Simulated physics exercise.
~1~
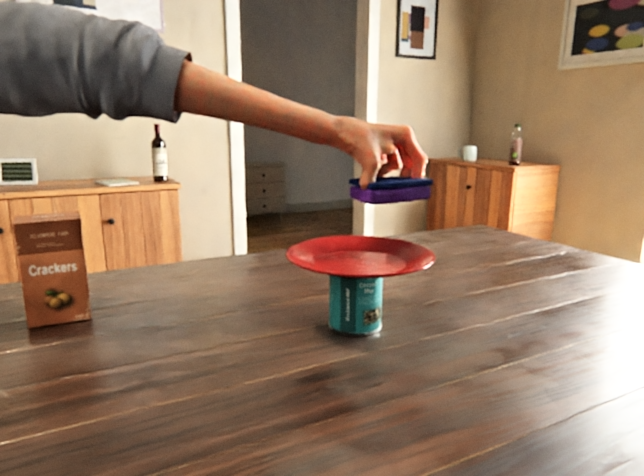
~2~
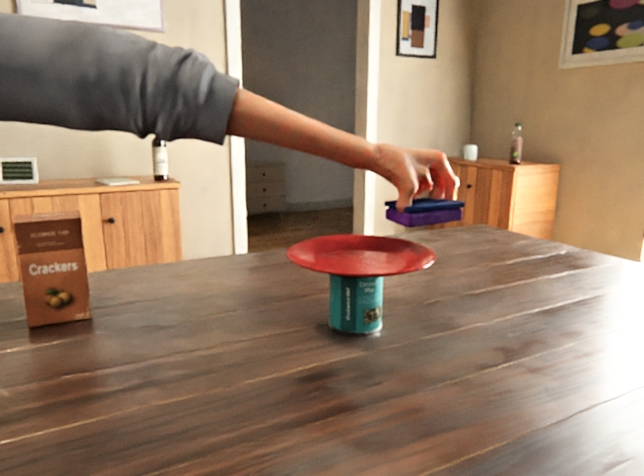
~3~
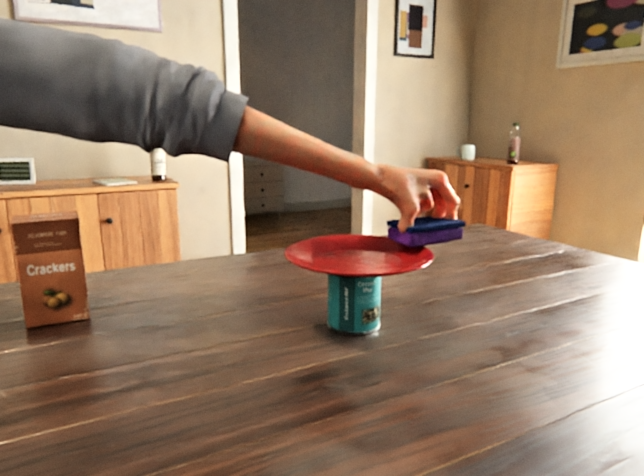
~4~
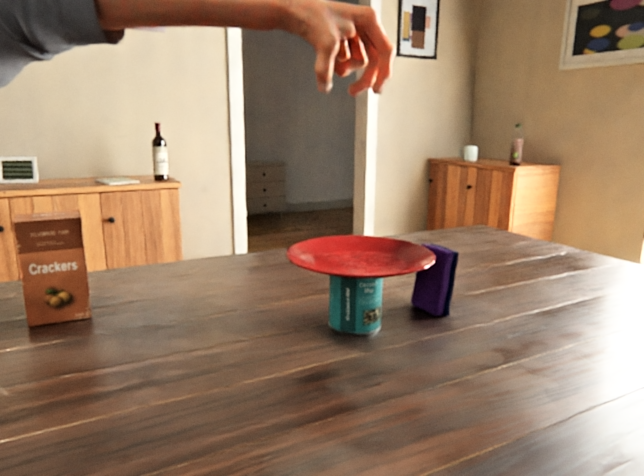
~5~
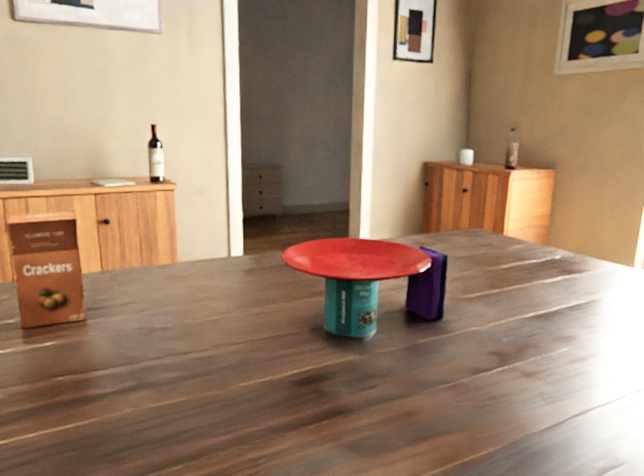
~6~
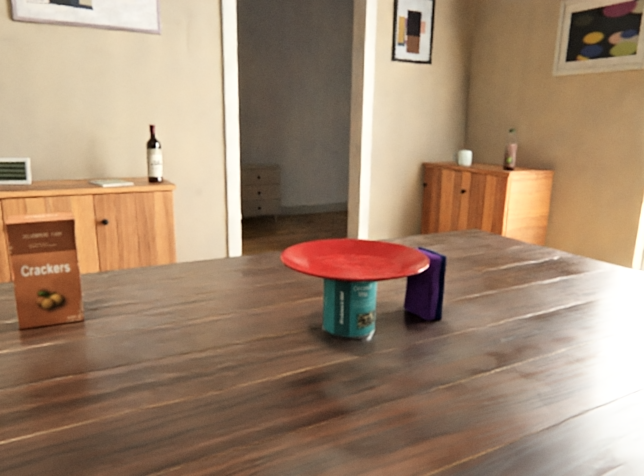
On a wooden table, a hand releases a purple sponge that falls beside a plate-topped tin.
